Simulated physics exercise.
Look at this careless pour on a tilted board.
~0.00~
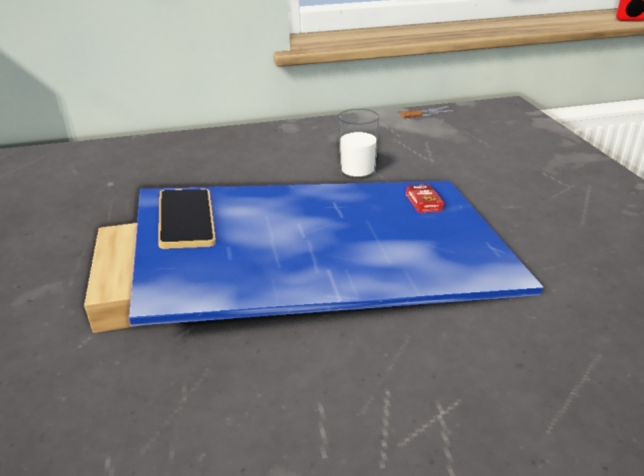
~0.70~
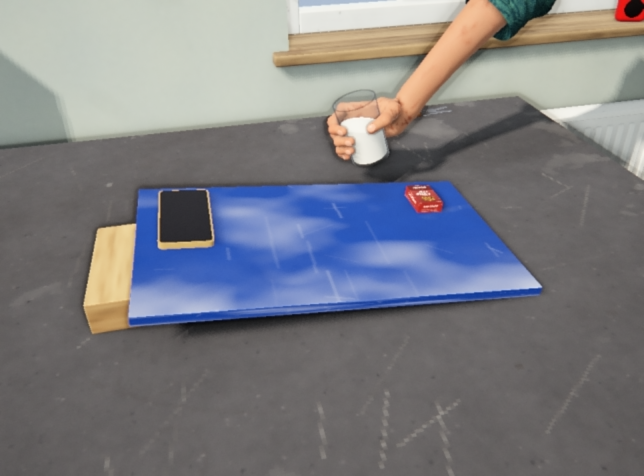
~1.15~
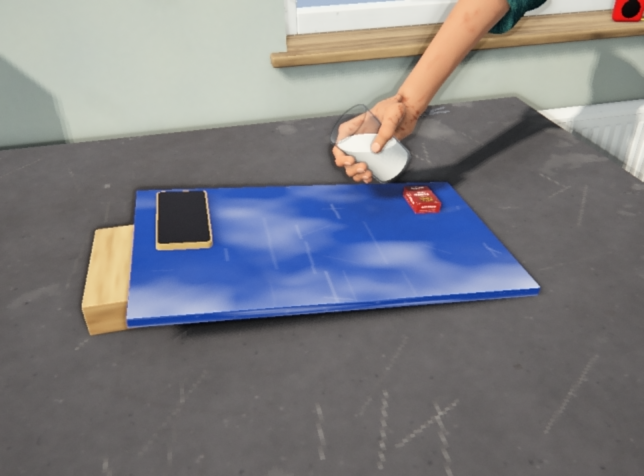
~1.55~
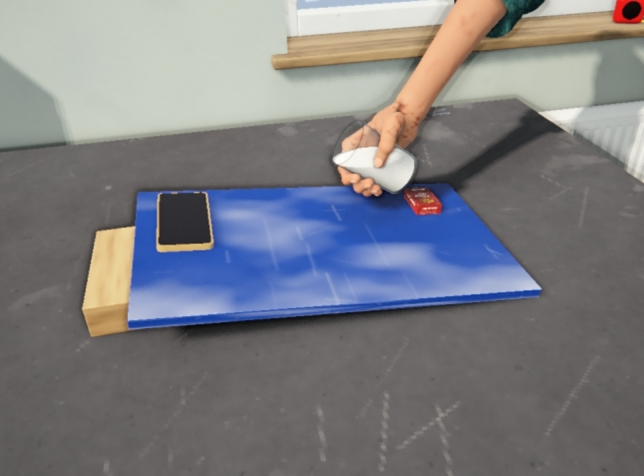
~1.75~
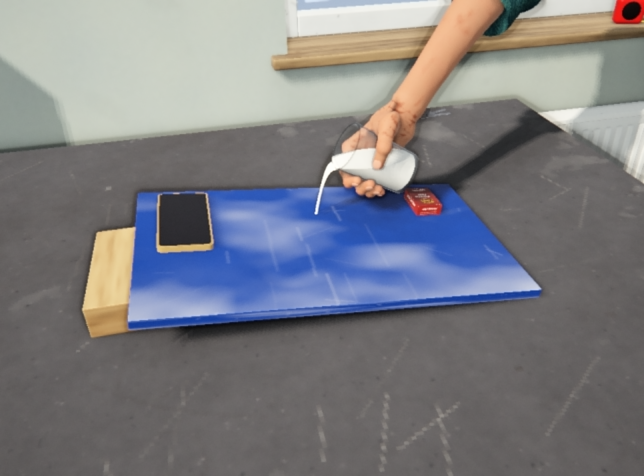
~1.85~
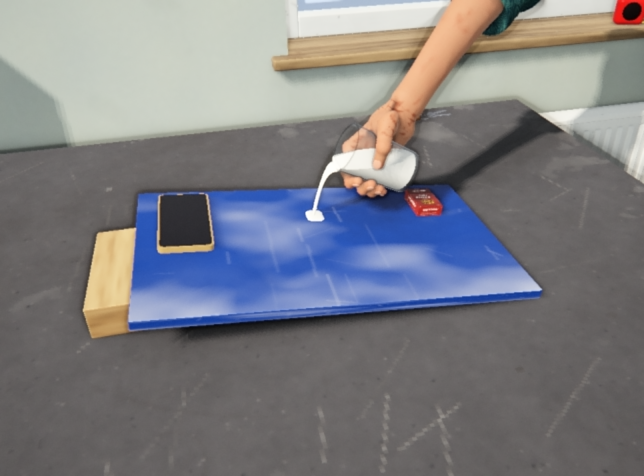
A hand grasps a tumbler of white liquid behind a tilted blue board holding a phone and a small red carton, then tips it leftward until a thin white stream pours out and lands on the board between them.
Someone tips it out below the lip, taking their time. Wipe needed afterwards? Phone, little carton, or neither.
On the left the phone: No; on the right the little carton: Yes.
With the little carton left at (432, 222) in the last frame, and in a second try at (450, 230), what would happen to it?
It gets caught at the first place and gets caught at the second.
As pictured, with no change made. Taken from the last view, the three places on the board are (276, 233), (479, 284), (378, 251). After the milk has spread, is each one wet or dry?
Starting from the first: Never touched, then never touched, finally never touched.
After 2.6 s, it runs down to the right; the phone is dry; the little carton is dry.
After 4.7 s, it runs down to the right and off the end; the phone is dry; the little carton is wet.
After 8.8 s, it runs down to the right and off the end; the phone is dry; the little carton is wet.
